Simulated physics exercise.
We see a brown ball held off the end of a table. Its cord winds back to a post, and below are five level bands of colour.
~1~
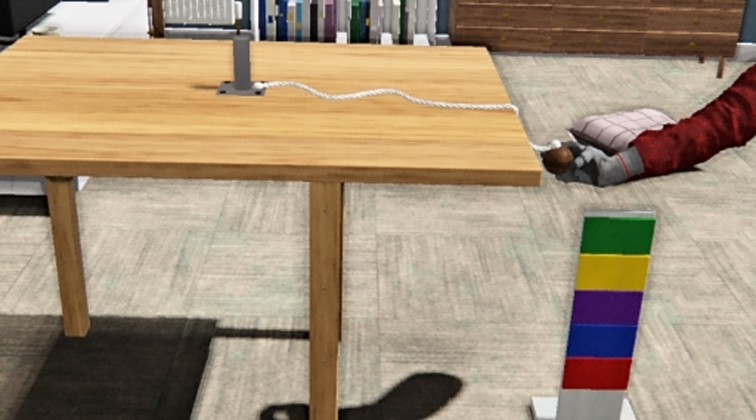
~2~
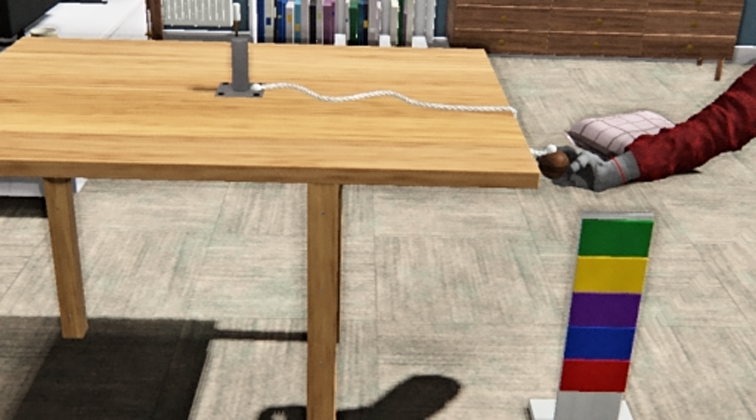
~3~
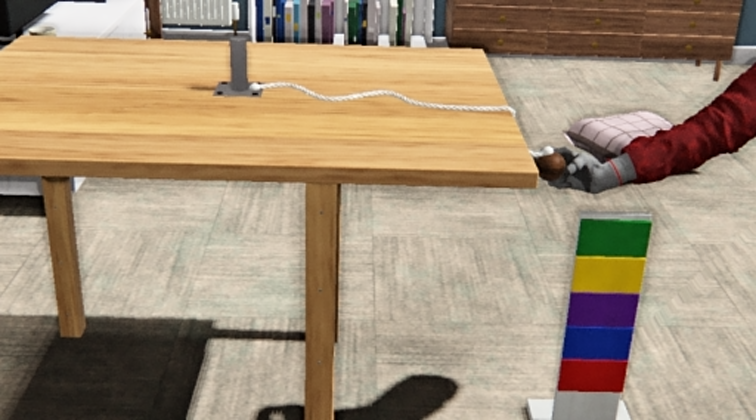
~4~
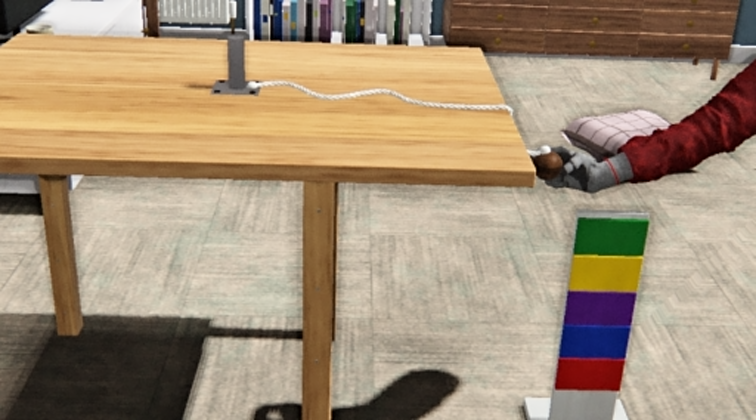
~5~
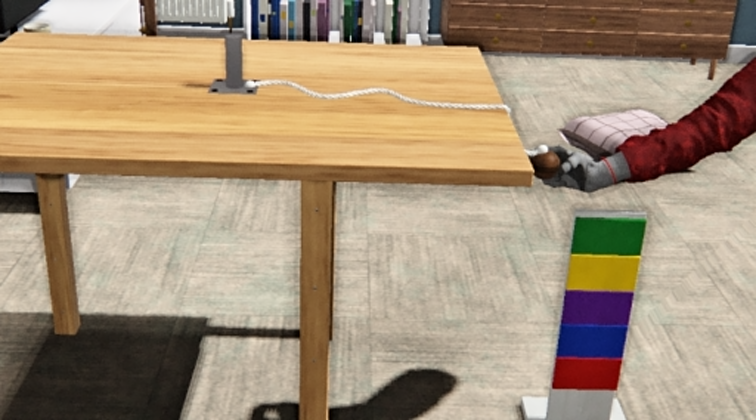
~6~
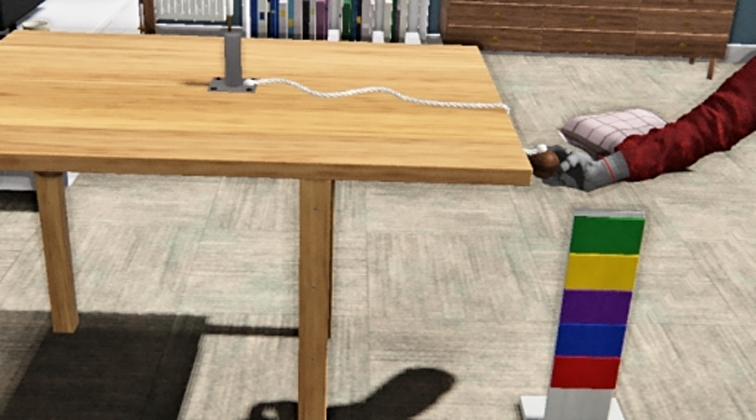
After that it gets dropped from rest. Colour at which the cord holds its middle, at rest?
Green.
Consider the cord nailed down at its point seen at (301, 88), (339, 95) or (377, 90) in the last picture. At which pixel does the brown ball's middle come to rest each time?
Taking them in turn, I'd expect around (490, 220), (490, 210) and finally (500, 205).
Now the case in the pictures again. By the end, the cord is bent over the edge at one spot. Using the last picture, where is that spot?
That spot lies near (459, 106).
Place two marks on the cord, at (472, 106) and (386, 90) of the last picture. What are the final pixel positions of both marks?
(502, 116) for the first, (415, 95) for the second.
Early on, ball near (521, 222); level with green.
Midway, ball near (467, 221); level with green.
Near the end, ball near (485, 227); level with green.
Finally, ball near (487, 227); level with green. Its middle rests at the green band.
